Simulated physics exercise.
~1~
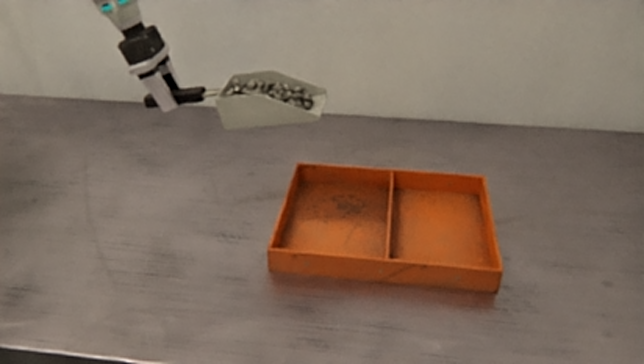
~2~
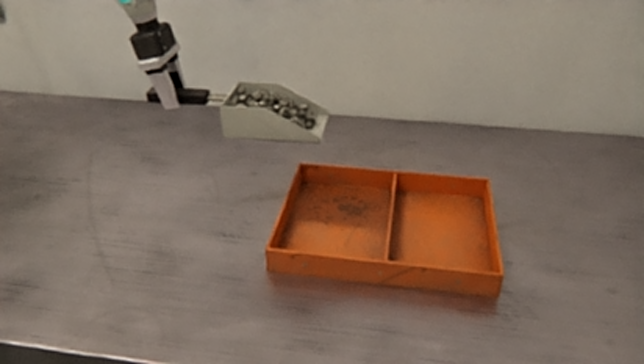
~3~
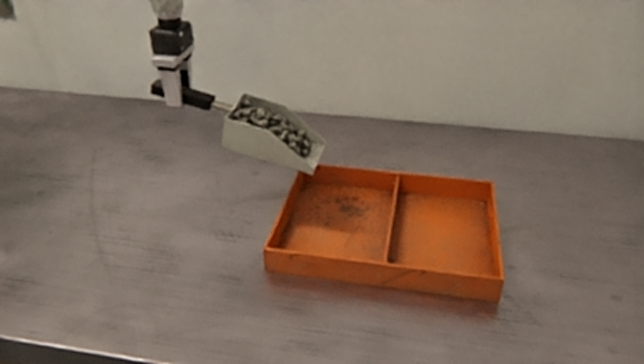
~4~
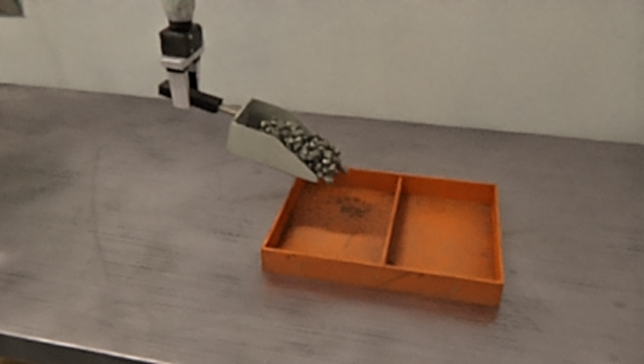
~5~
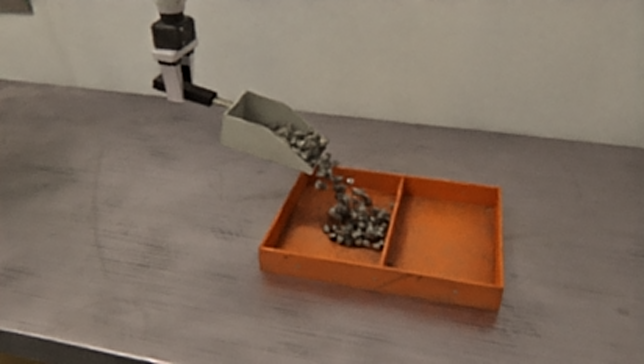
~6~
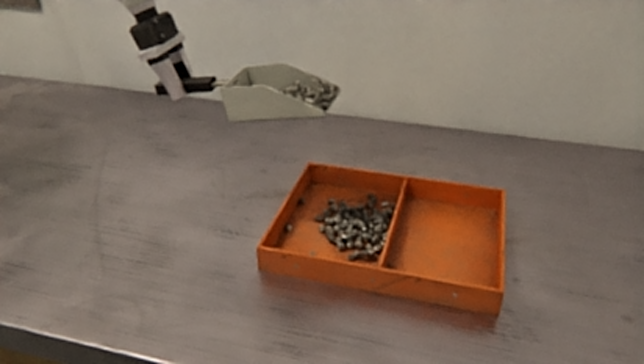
An orange tray split into two parts by a cross wall sits on a dark grey table against a pale wall, seen from above at a slight angle. At upper left, a black and white robot arm holds a pale grey scoop heaped with small dark pebbles. The arm lowers the scoop toward the tray and tips its open front down. Pebbles slide to the lip, then pour into the left part, piling up near the divider. The scoop levels and lifts away, still holding some pebbles, while the right part stays empty.
